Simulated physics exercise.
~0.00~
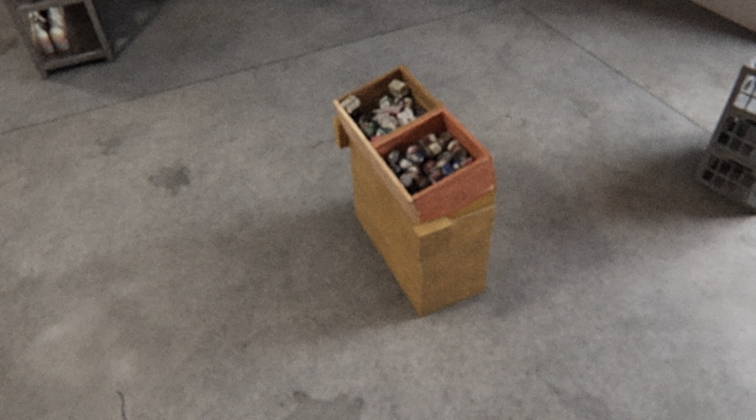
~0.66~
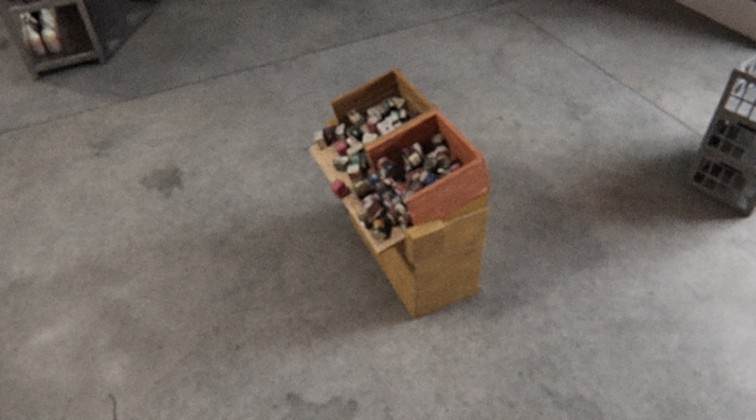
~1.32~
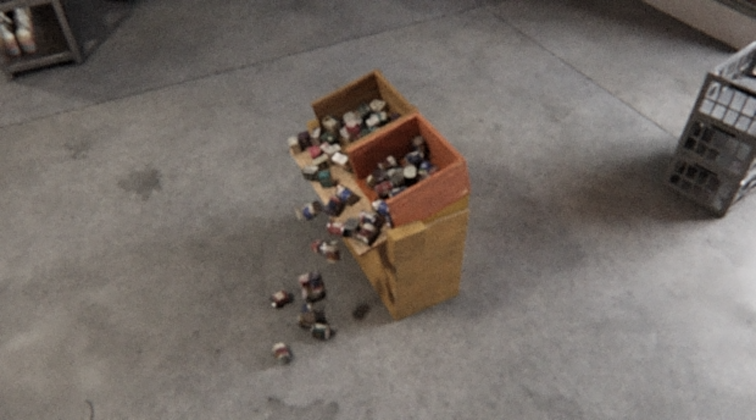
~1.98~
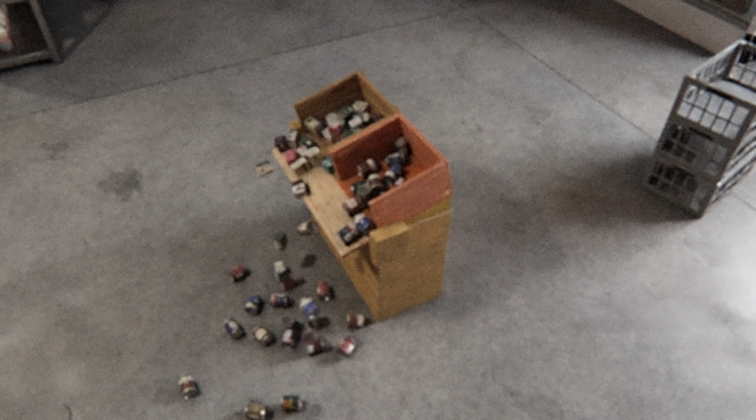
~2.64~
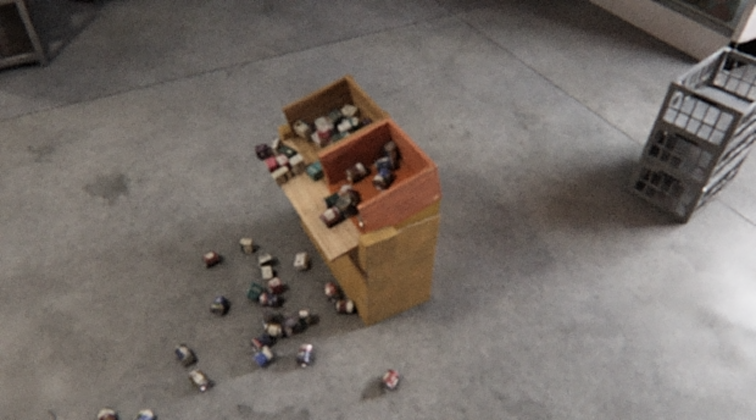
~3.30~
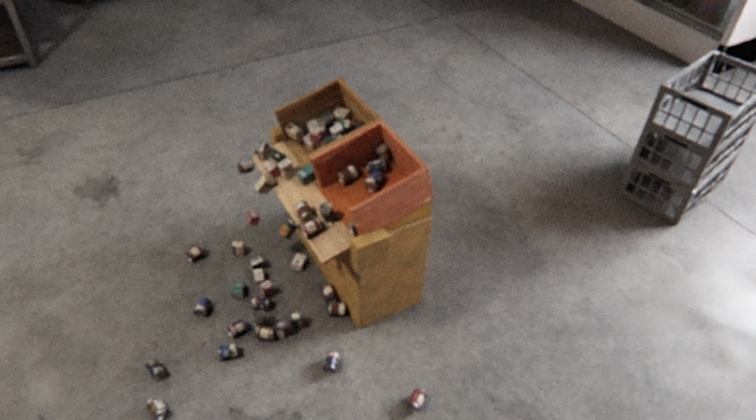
The clip opens on a concrete floor where an orange bin and a wooden bin, both filled with small goods, sit side by side on a yellowish wooden stand. The front flap drops open on the left, and the packed items slump forward onto it. They begin tumbling over the edge, first a small cluster, then many more, scattering across the floor below as the view drifts slightly right. The flow then thins, with a few stragglers still slipping off. By the end, the orange bin looks largely emptied, the wooden bin keeps more of its load, and some pieces remain on the flap.
